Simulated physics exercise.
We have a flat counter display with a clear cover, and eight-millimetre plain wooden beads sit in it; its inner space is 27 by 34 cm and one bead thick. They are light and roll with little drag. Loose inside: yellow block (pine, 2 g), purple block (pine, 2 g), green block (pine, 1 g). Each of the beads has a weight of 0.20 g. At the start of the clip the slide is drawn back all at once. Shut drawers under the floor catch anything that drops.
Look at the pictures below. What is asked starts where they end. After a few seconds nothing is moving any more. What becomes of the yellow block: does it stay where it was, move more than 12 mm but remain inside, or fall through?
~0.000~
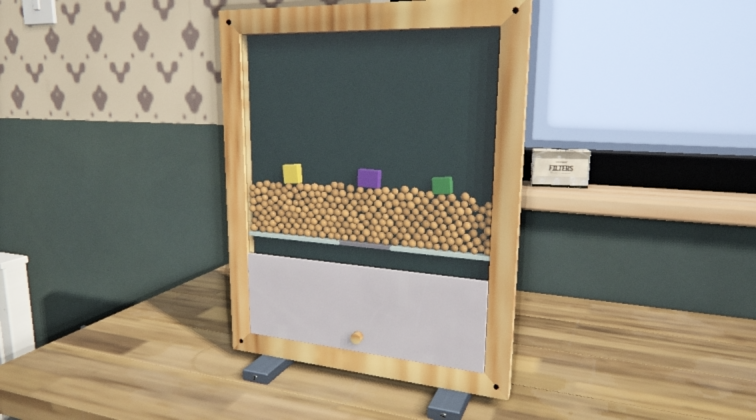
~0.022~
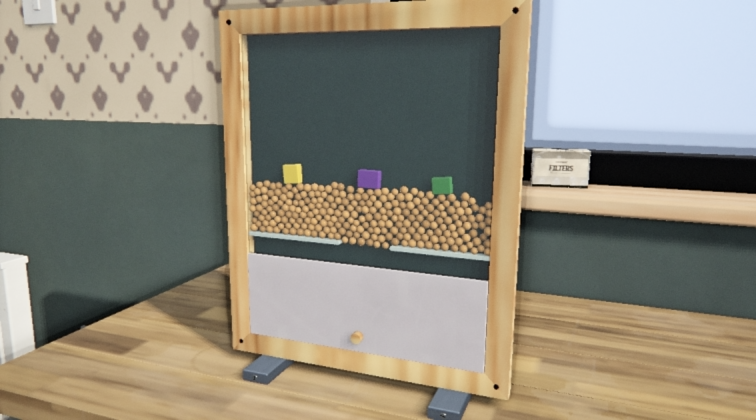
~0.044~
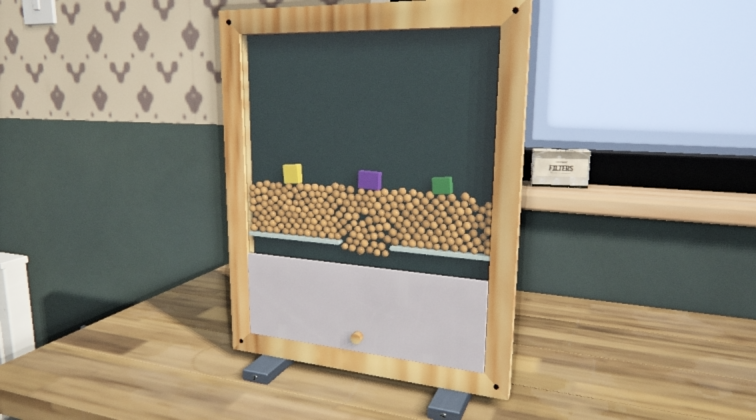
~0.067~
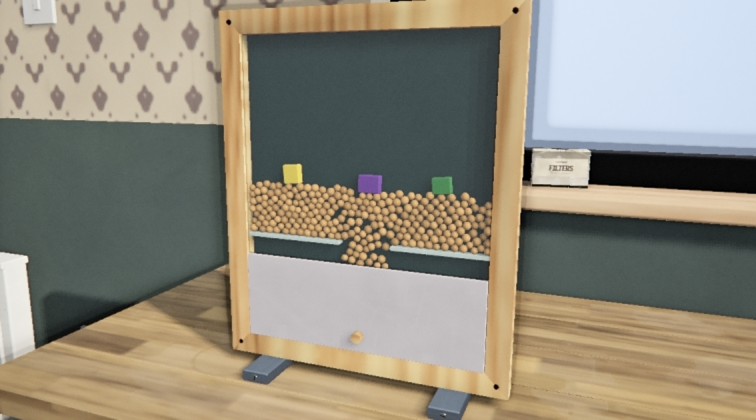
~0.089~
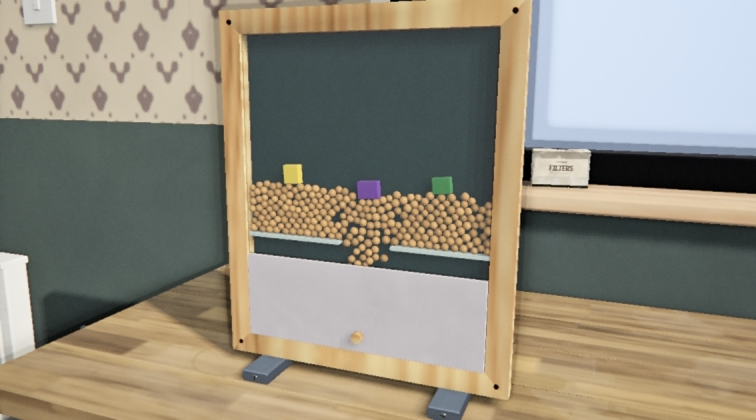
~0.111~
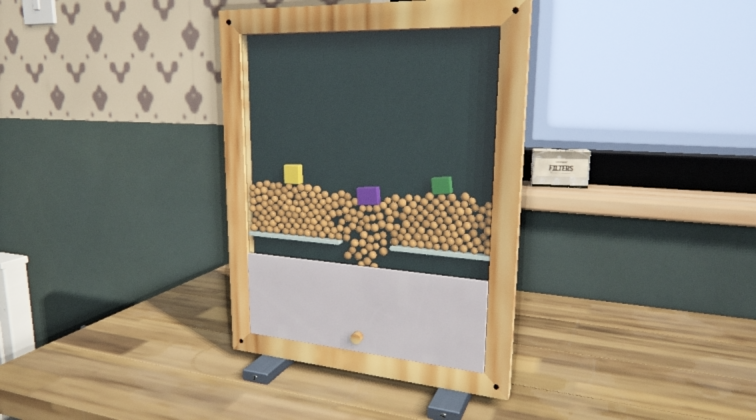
It falls through.
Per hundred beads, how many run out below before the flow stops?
55 per cent, roughly.
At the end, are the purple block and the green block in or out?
Purple block gone, green block gone.
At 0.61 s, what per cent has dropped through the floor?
About 45 %.
By 0.26 s, 30 % are out; yellow block moved 0.3 cm tilted 6°; purple block moved 8.6 cm tilted 80°; green block moved 0.9 cm tilted 26°.
By 0.61 s, 45 % are out; yellow block moved 10.6 cm tilted 40°; purple block below the floor; green block below the floor.
By 1.31 s, 55 % are out; yellow block below the floor; purple block below the floor; green block below the floor.
Settled by 2.5 s, 55 % are out; yellow block below the floor; purple block below the floor; green block below the floor.
